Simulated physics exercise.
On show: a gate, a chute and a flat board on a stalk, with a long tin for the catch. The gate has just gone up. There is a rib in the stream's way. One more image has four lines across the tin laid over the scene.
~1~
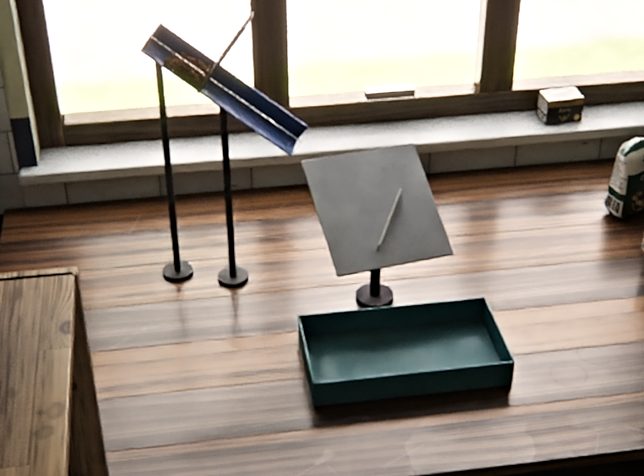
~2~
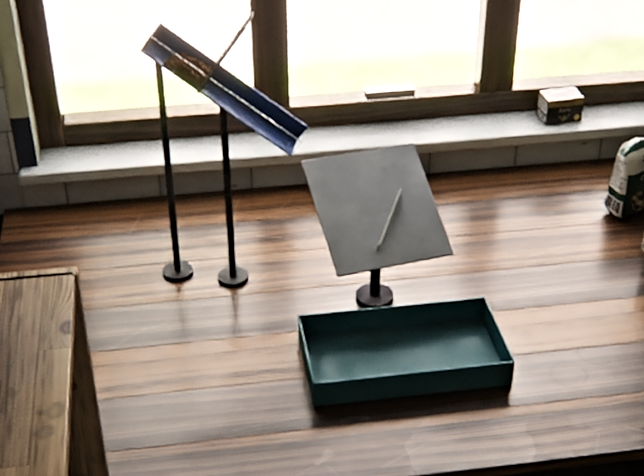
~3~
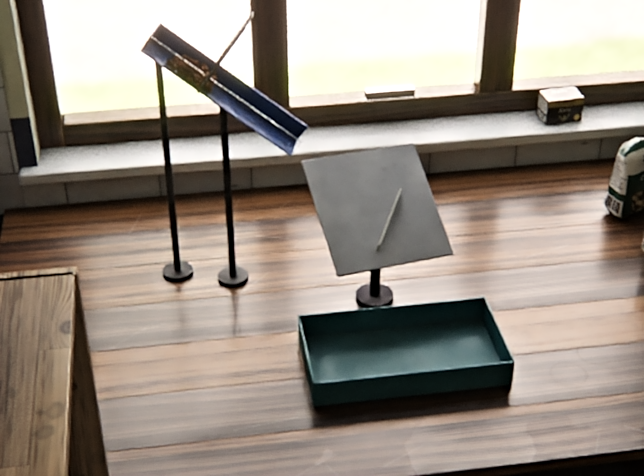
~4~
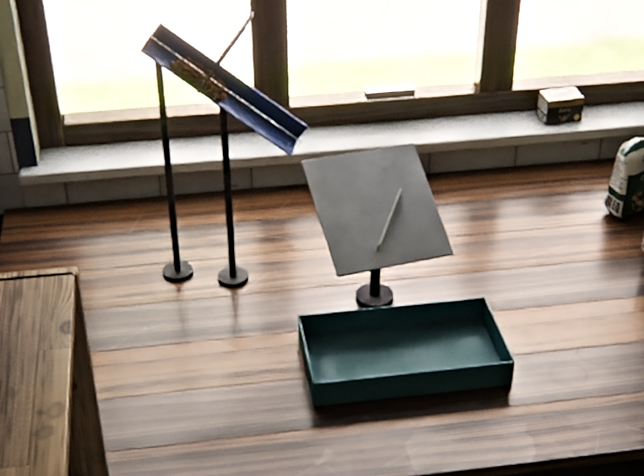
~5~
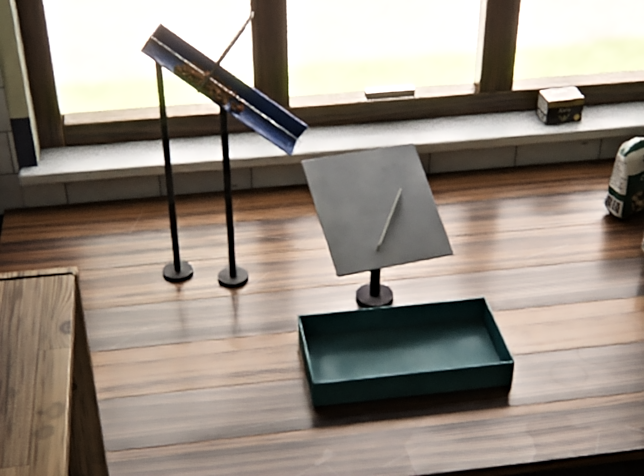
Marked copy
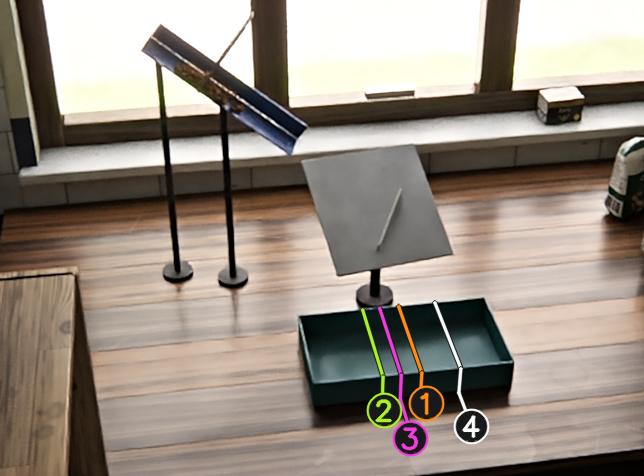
Brown bits sliding slowly down a tilted blue chute on black stands, above a gray board and an empty dark green tray.
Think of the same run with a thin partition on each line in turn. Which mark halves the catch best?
Take 2.
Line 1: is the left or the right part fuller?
Left.
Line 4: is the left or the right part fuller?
The left side.
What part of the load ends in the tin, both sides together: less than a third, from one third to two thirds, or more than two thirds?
More than two thirds.
On the marked copy, line 1 crosses the front rim at (421, 371); line 2 crosses the front rim at (382, 376); line 3 crosses the front rim at (401, 374); line 4 crosses the front rim at (460, 367).
If 1 is chosen, of what is caught, all on the left of the divider, none on the right.
If 2 is chosen, of what is caught, about a third on the left of the divider, about two thirds on the right.
If 3 is chosen, of what is caught, most on the left of the divider, a small part on the right.
If 4 is chosen, of what is caught, all on the left of the divider, none on the right.
